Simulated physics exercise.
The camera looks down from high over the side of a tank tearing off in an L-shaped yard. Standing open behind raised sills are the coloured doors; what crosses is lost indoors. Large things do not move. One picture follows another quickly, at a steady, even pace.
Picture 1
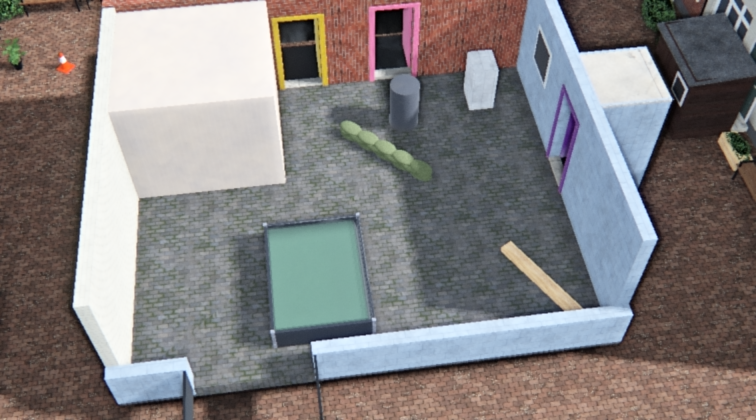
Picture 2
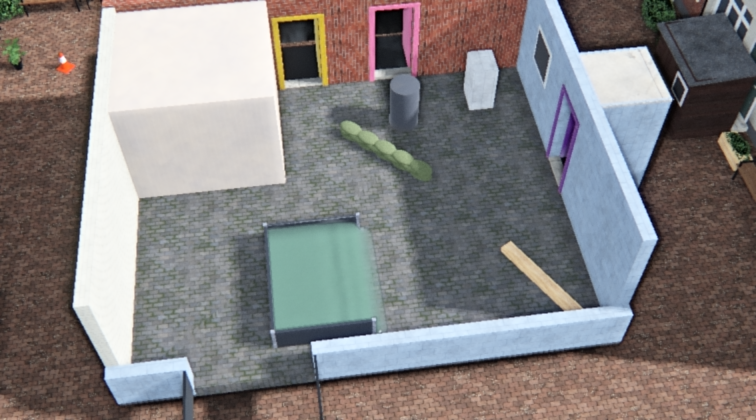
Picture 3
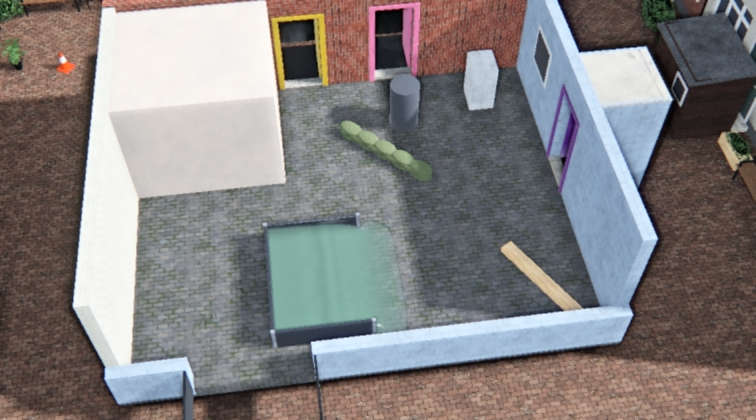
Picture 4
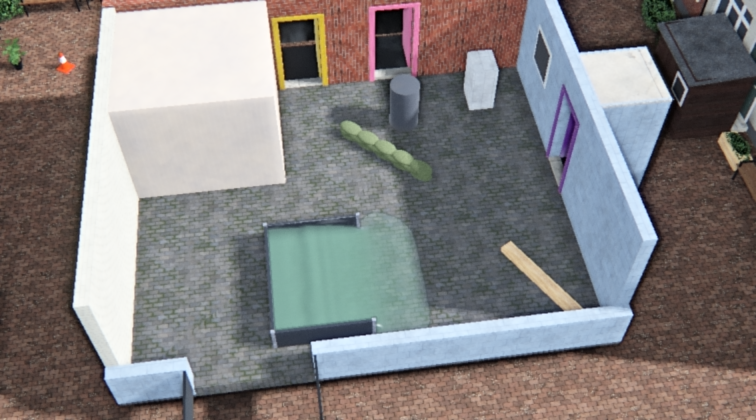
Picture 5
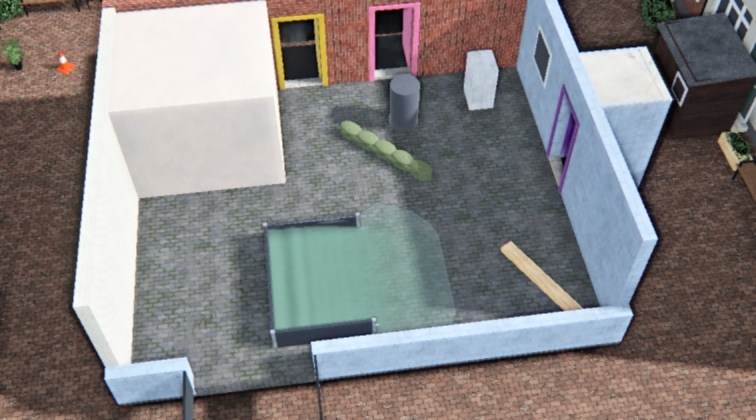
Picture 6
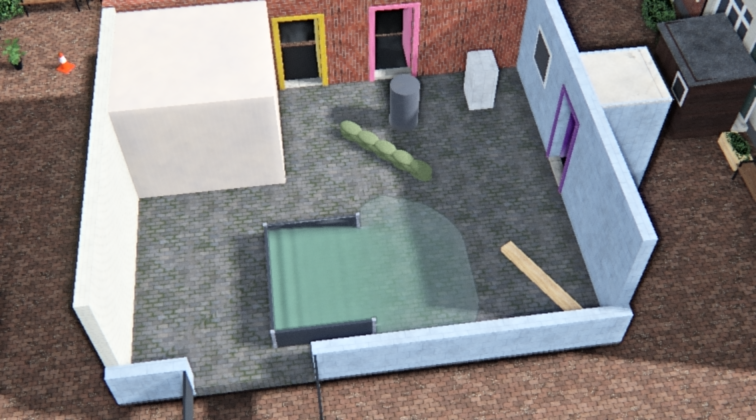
Walled paved yard with a dark-framed tank of green water, its right side opening and water spreading rightward across the paving.
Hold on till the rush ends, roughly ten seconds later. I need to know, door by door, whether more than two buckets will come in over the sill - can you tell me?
Outcome: The pink door is going to stay within two buckets, the purple door is going to be swamped, the yellow door is going to stay within two buckets.
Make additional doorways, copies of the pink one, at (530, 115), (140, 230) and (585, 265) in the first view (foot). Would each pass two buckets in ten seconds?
Well, the first one doesn't reach it, the next doesn't reach it, and the last overshoots.
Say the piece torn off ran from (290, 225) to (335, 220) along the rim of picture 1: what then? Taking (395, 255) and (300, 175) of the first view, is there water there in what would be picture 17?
Point one not reached; point two reached.
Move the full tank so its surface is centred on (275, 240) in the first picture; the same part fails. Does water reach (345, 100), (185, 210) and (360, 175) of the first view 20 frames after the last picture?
I'd say still dry for the first, still dry for the second and swamped for the third.
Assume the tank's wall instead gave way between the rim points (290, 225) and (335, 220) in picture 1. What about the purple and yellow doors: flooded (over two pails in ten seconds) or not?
The purple door stays below the mark and the yellow door tops the mark.
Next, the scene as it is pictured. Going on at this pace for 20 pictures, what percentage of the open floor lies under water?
That works out to some 40 in a hundred.
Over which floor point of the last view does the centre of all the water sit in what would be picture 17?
I'd put my finger on (421, 275).
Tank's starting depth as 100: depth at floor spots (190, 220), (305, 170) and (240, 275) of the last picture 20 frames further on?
I'd put them at close to 0 per cent, then 0 per cent, then 0 per cent.
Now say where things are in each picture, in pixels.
The tank at (318, 273) is whole and still, in the first picture.
The front is at (363, 230), out from the gap at (364, 277), in the second picture.
The front is at (371, 224), out from the gap at (364, 277), in the third picture.
The front is at (387, 218), out from the gap at (364, 278), in the fourth picture.
The front is at (416, 217), out from the gap at (364, 278), in the fifth picture.
Water pours out at (364, 278) and has run to (450, 225), in the sixth picture.
A moment on, water covers 25 % of the floor; the pink door not reached, the purple door not reached, the yellow door not reached.
Next, water covers 35 % of the floor; the pink door not reached, the purple door not reached, the yellow door not reached.
Then, water covers 40 % of the floor; the pink door not reached, the purple door over two buckets in, the yellow door not reached.
Later, water covers 50 % of the floor; the pink door not reached, the purple door over two buckets in, the yellow door not reached.
In the end, water covers 70 % of the floor; the pink door under two buckets in, the purple door over two buckets in, the yellow door wet at the sill, nothing in.
